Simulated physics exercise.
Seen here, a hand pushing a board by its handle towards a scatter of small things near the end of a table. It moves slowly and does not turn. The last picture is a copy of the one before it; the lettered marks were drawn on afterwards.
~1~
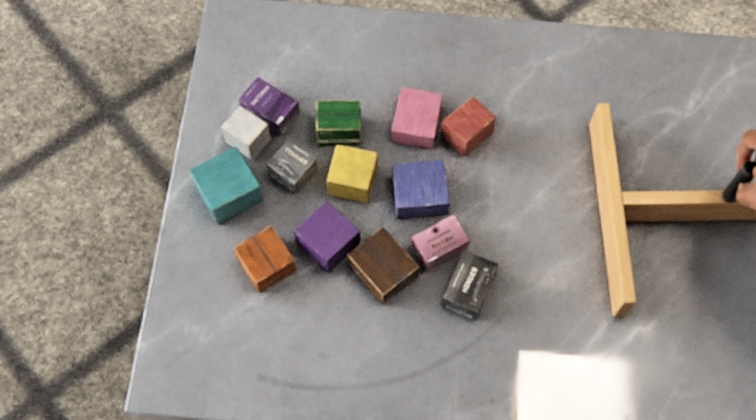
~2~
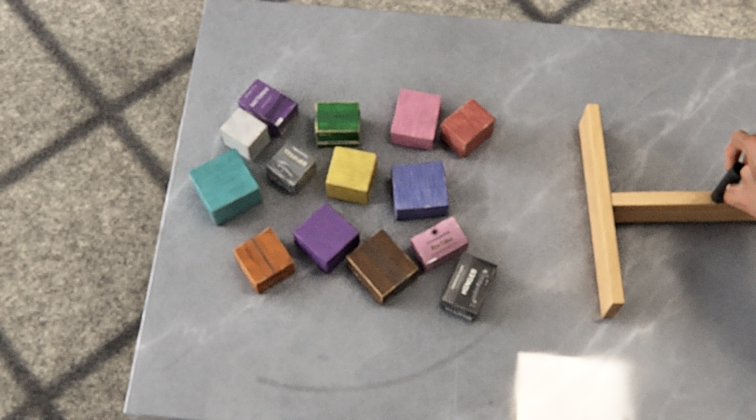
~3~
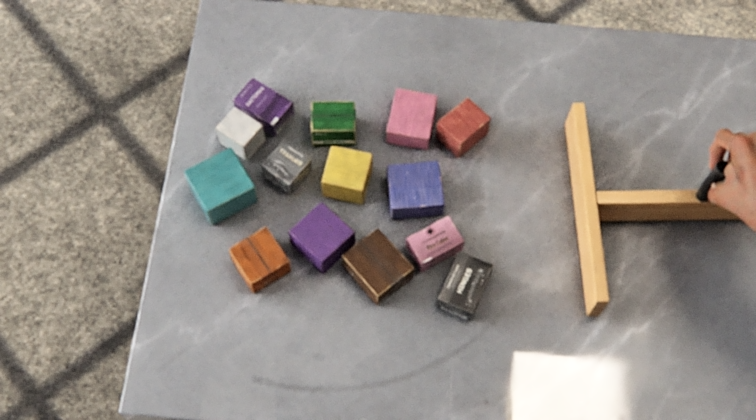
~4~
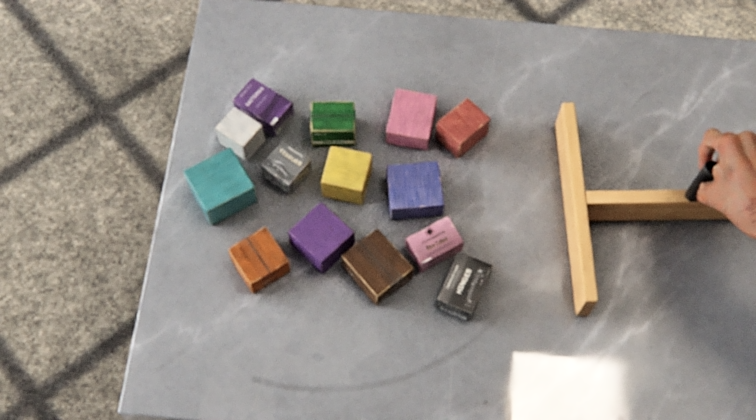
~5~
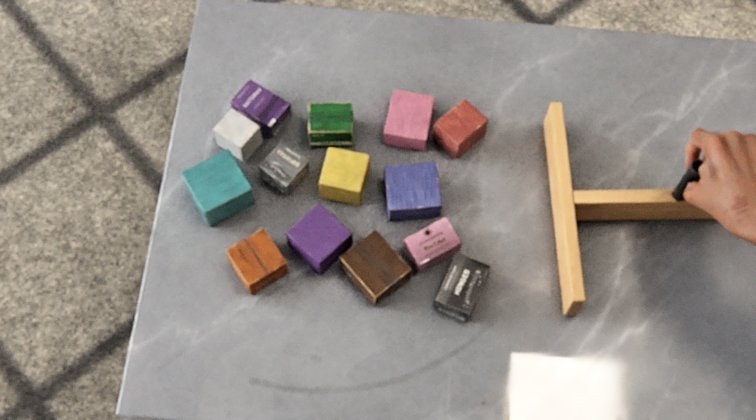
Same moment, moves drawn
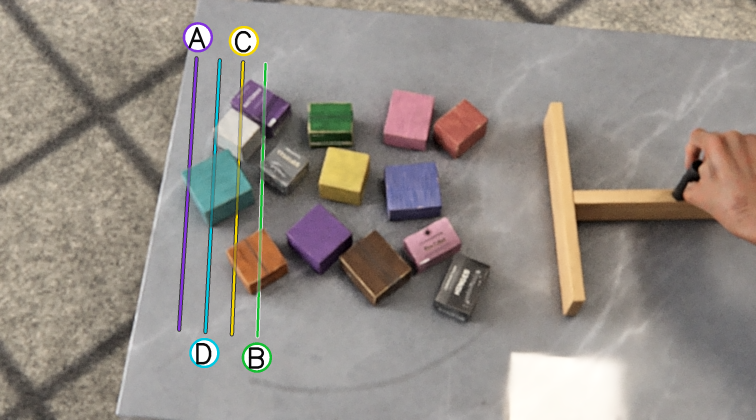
A hand slowly slides a wooden T-shaped board left towards scattered colourful blocks.
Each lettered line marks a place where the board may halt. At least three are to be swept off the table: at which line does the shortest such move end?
Enough have fallen by B.
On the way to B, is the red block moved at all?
Yes.
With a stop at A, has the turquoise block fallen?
Yes.
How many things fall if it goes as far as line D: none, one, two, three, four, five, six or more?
By then, six or more.
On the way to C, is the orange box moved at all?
Yes.
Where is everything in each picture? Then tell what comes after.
The first frame shows red block (469, 127); black box (471, 285); white block (246, 134).
The second frame shows board (605, 199); blue block (419, 191).
The third frame shows board (591, 197); yellow block (347, 175).
The fourth frame shows board (579, 197); purple box (264, 108).
The fifth frame shows board (567, 197); orange box (257, 261); green box (331, 125); purple block (320, 239).
On the marked copy, A at (188, 185); B at (262, 192); C at (238, 190); D at (213, 188).
Taking B. A third of the way, board (458, 188); black box (435, 291); pink block (389, 119).
Two thirds of the way, board (349, 179); white block (198, 132); purple box (210, 86).
When it is over, board (264, 172); white block over the edge; turquoise block over the edge; five fallen.
As for the rest, A drops eleven, but is farther than needed; C drops seven, but is farther than needed; D drops nine, but is farther than needed.
